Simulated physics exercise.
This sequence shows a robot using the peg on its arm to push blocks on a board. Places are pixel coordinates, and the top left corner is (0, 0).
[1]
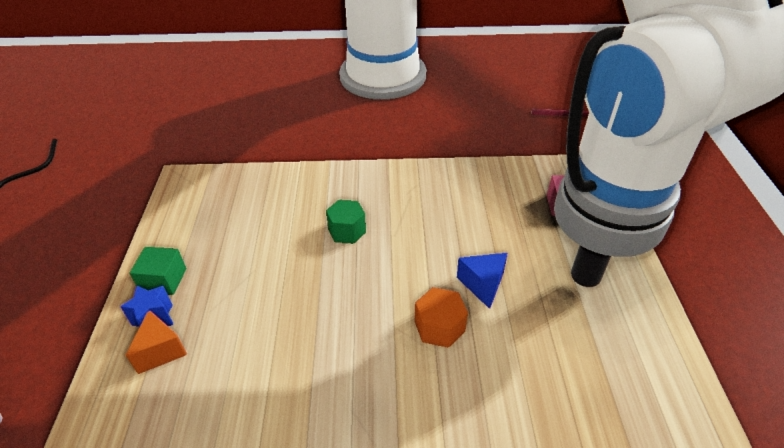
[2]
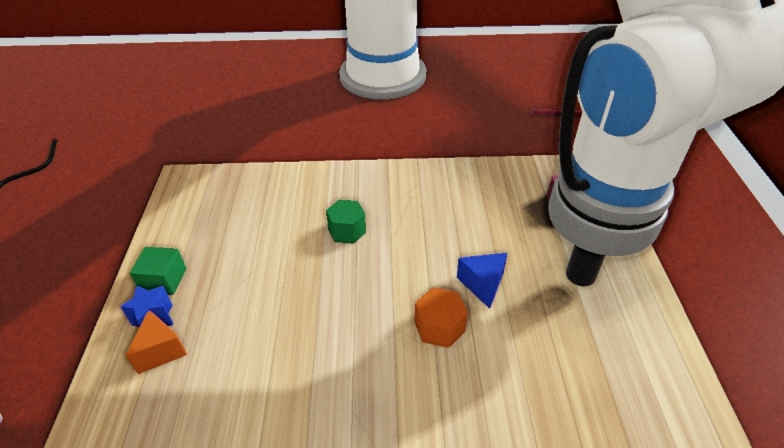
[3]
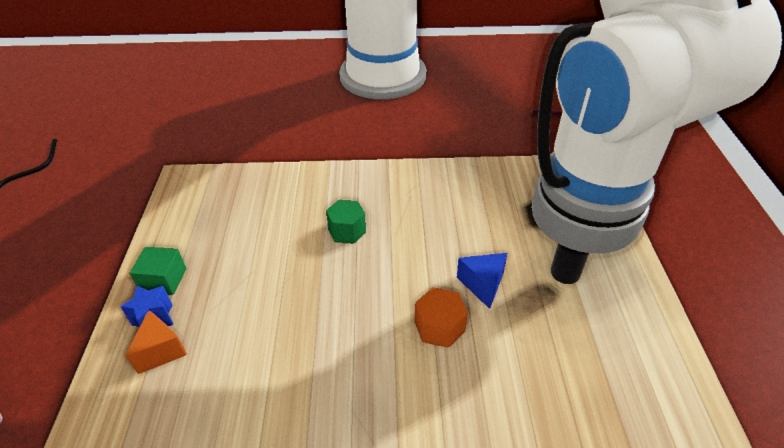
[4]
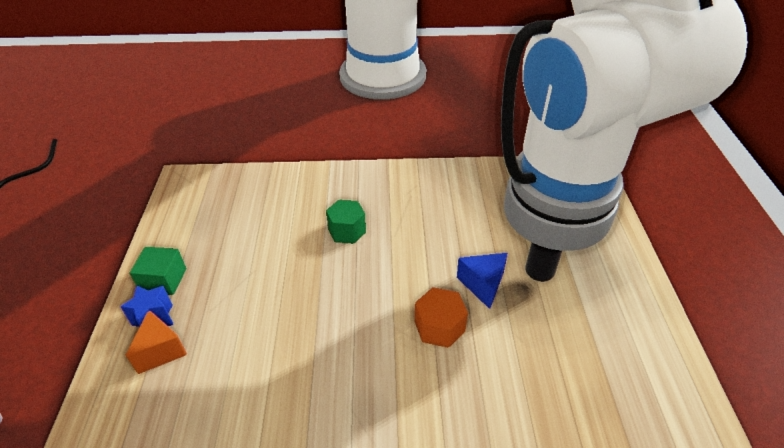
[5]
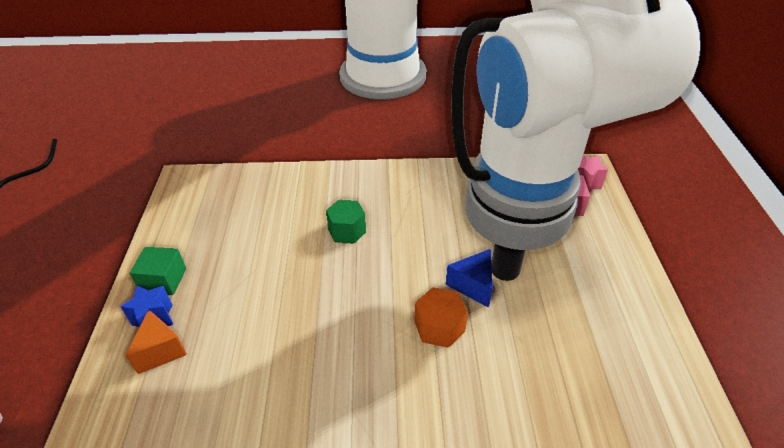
On a light wooden board scattered with green, blue and orange blocks, a white robot arm moves its black peg leftward from the right side and nudges the blue triangular block slightly left, while the other visible blocks stay still.
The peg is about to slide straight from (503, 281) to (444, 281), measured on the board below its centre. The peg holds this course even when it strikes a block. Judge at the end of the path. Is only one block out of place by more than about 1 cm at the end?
Going by the path, yes.
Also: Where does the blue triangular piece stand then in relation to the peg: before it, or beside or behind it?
Still in front.
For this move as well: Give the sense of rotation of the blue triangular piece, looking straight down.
Short answer: Counterclockwise.
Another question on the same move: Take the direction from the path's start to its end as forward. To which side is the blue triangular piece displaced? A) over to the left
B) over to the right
Answer: A.
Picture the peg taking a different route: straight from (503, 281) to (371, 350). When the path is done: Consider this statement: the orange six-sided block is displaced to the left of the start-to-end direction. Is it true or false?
True - the claim holds.
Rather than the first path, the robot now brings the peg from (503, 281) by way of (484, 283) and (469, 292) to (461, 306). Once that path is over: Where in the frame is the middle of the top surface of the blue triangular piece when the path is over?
Put as a pixel place, it's (431, 286).
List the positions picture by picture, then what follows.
The first frame shows peg's lower end at (585, 277); orange six-sided block at (441, 307); blue triangular piece at (487, 266).
The second frame shows peg at (580, 276); blocks still.
The third frame shows peg at (565, 274); blocks still.
The fourth frame shows peg at (540, 272); blocks still.
The fifth frame shows peg at (505, 271); orange six-sided block at (441, 307); blue triangular piece at (477, 267).
What follows on the original path. Halfway along, peg at (474, 271); blue triangular piece at (448, 272), turned 25° anticlockwise.
At the end, peg at (444, 271); orange six-sided block still; blue triangular piece at (421, 276), turned 50° anticlockwise.
